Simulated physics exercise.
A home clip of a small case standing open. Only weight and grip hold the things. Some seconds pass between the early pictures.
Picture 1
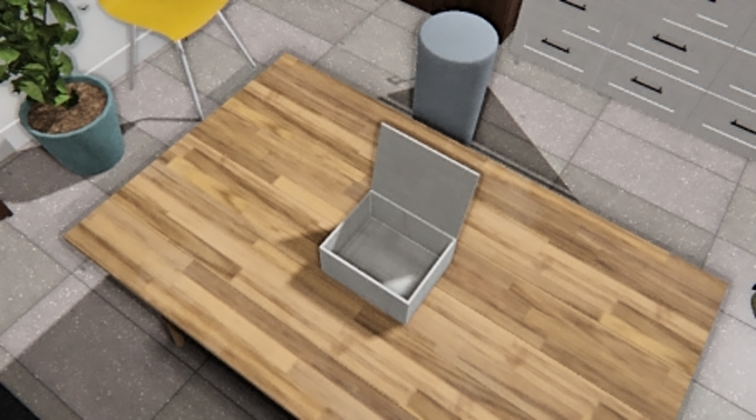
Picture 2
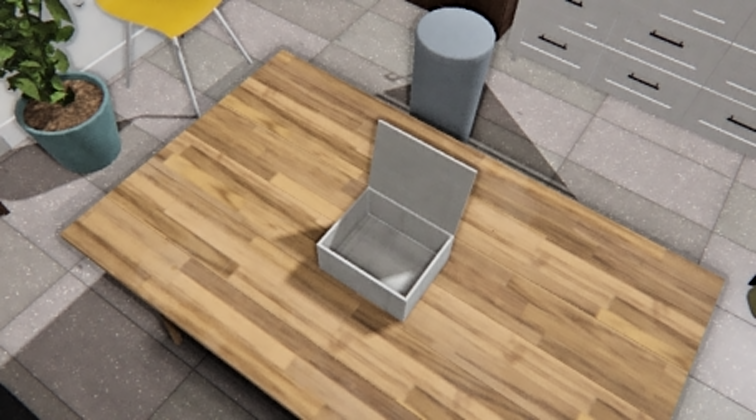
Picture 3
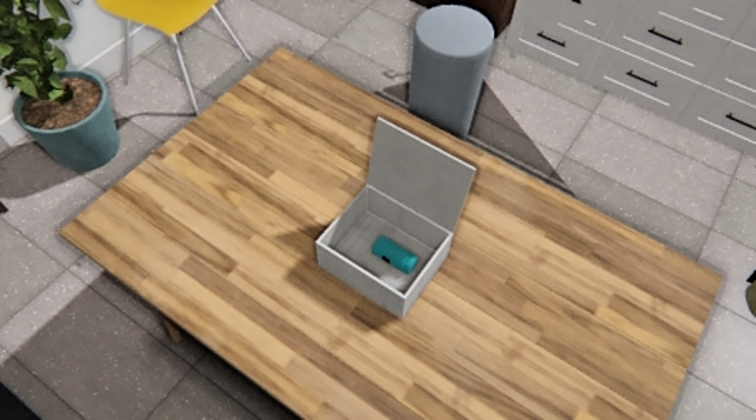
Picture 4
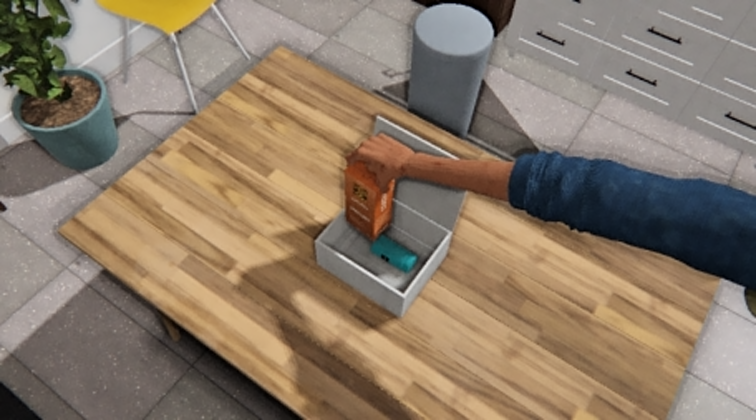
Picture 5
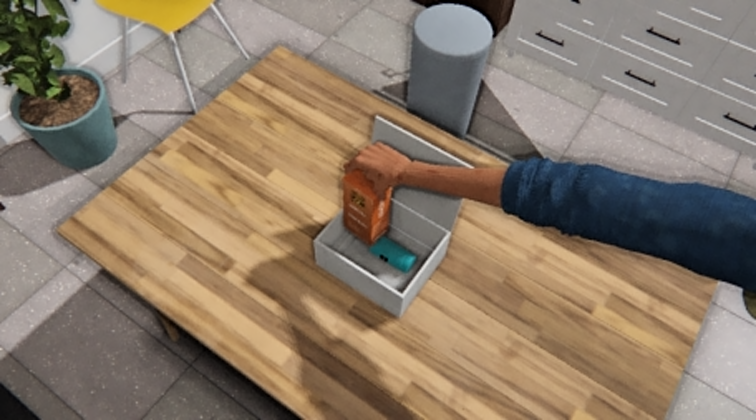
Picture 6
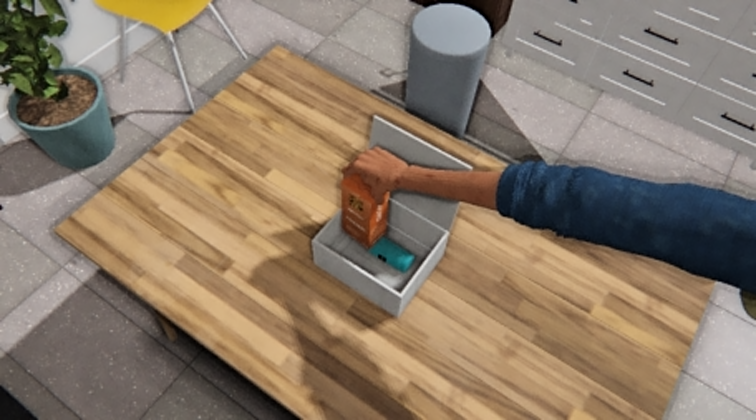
An open pale grey box with its lid raised stands on a striped wooden table, seen from above at an angle in a tiled room. A yellow chair and potted plant are at upper left, with a grey cylinder and drawers behind. A turquoise shaker appears inside the empty box, then a blue-sleeved arm from the right lowers an orange carton slightly beside it, while the view drifts very slightly.
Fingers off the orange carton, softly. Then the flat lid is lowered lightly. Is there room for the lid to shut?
It is held up.
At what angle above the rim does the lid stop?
About 25°.
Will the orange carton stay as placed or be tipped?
It ends up tilted.
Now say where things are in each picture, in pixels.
In the first frame, the last thing is not in view yet.
In the second frame, the last thing is not in view yet.
In the third frame, the last thing is not in view yet; turquoise shaker (395, 255).
The fourth frame shows still above its spot; orange carton (369, 199); turquoise shaker (394, 254).
The fifth frame shows still above its spot; orange carton (366, 206); turquoise shaker (393, 254).
The sixth frame shows in place under the hand; orange carton (365, 210); turquoise shaker (391, 254).
Then, 1.10 s on from there, lid starting down; orange carton turned 31° from how it was put near (356, 210).
Then, 1.70 s on from there, lid 57° above the rim; orange carton turned 34° from how it was put near (355, 212).
Then, 2.10 s on from there, lid 32° above the rim; orange carton turned 54° from how it was put near (347, 227); turquoise shaker shifted a little.
Then, 3.20 s on from there, lid 23° above the rim; orange carton turned 47° from how it was put near (348, 239); turquoise shaker shifted about its own width.
In the end, lid 23° above the rim; toppled in the box, orange carton; moved from the start, turquoise shaker. At the end, from the last picture's camera, orange carton near (349, 239).
